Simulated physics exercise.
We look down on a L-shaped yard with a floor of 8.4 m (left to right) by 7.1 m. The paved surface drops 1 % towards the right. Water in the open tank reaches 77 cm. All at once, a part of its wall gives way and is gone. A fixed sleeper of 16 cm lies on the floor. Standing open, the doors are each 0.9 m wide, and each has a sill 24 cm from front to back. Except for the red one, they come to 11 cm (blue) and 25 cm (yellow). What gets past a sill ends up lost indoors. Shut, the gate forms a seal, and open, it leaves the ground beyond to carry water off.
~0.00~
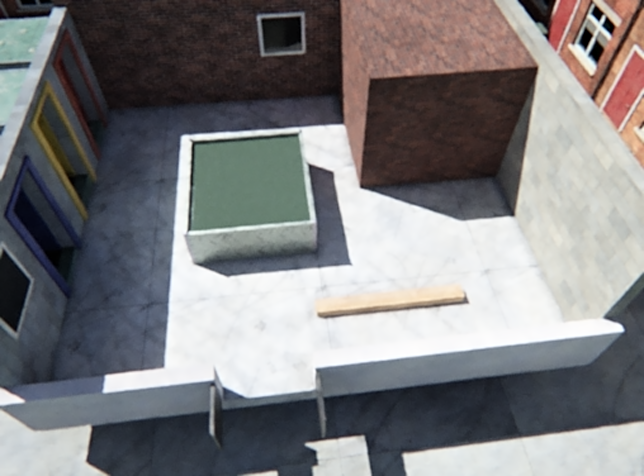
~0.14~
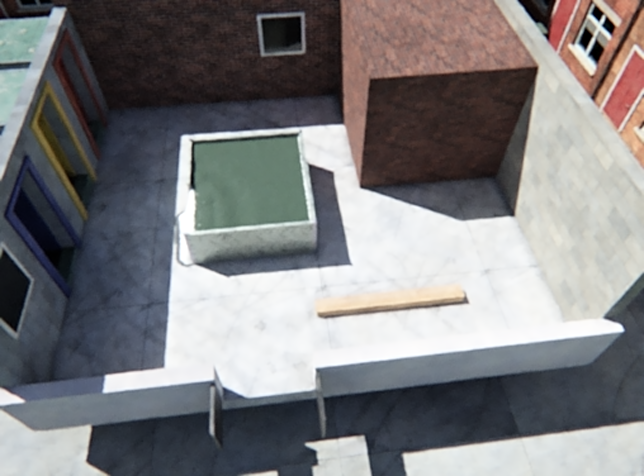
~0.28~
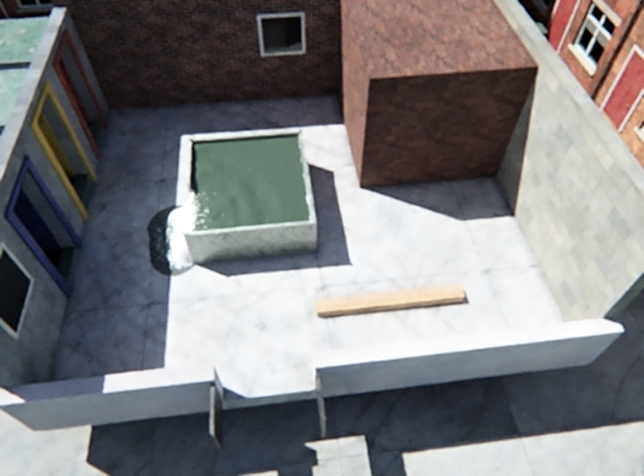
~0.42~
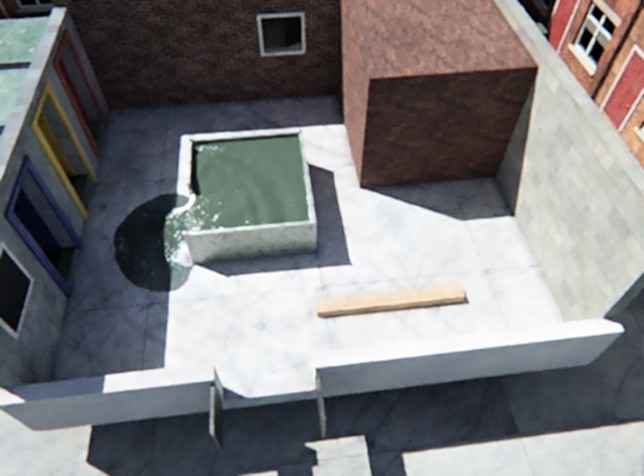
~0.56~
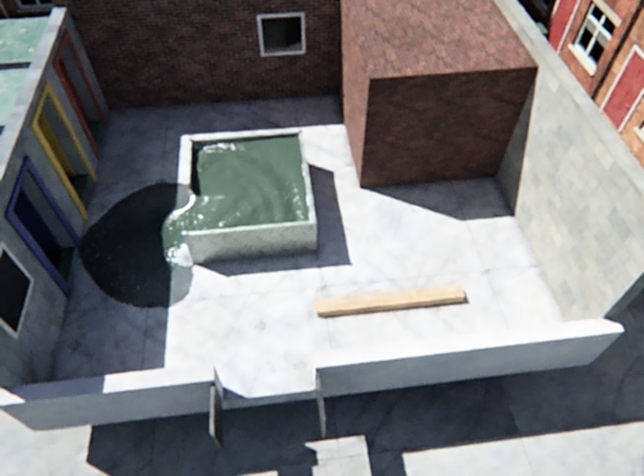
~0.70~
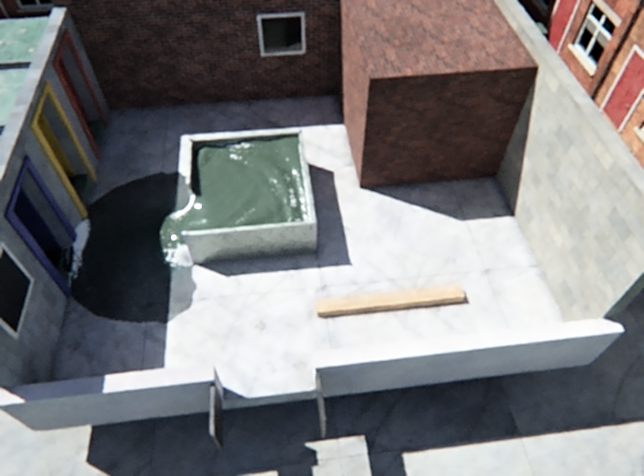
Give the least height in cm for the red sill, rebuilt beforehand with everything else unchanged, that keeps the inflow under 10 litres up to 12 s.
Close to 5 cm is just enough.
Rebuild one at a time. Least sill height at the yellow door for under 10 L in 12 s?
At yellow, roughly 23 cm.
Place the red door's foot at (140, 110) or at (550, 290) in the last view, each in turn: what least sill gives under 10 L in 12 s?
18 and 10.5 cm.
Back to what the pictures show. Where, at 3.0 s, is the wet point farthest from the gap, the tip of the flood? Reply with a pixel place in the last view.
Lab note: Front tip approx. at (109, 111).
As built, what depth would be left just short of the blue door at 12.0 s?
Depth: Near 6.5 cm.
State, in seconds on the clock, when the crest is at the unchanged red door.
Approximately 2.0 s.
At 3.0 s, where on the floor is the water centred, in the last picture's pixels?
About (193, 225).
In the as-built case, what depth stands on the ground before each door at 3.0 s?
In cm: Blue 29, yellow 19, red 6.
After 1.4 s water covers 20 % of the floor, deepest (43 cm) near (188, 242); it has not reached the red door.
After 3.0 s water covers 35 % of the floor, deepest (34 cm) near (50, 382); 6 cm at the red door, 0 litres in over its 24 cm sill.
After 12.0 s water covers 100 % of the floor, deepest (15 cm) near (530, 282); 3 cm at the red door, 0 litres in over its 24 cm sill.
At the red door as built, the water arrived by 1.5 s and peaked near 7 cm at 2.0 s.
With a sill of 4.5 cm, 15 litres would have come in within the 12 s; with 6 cm, 6 litres. So under 10 litres takes about 5 cm.
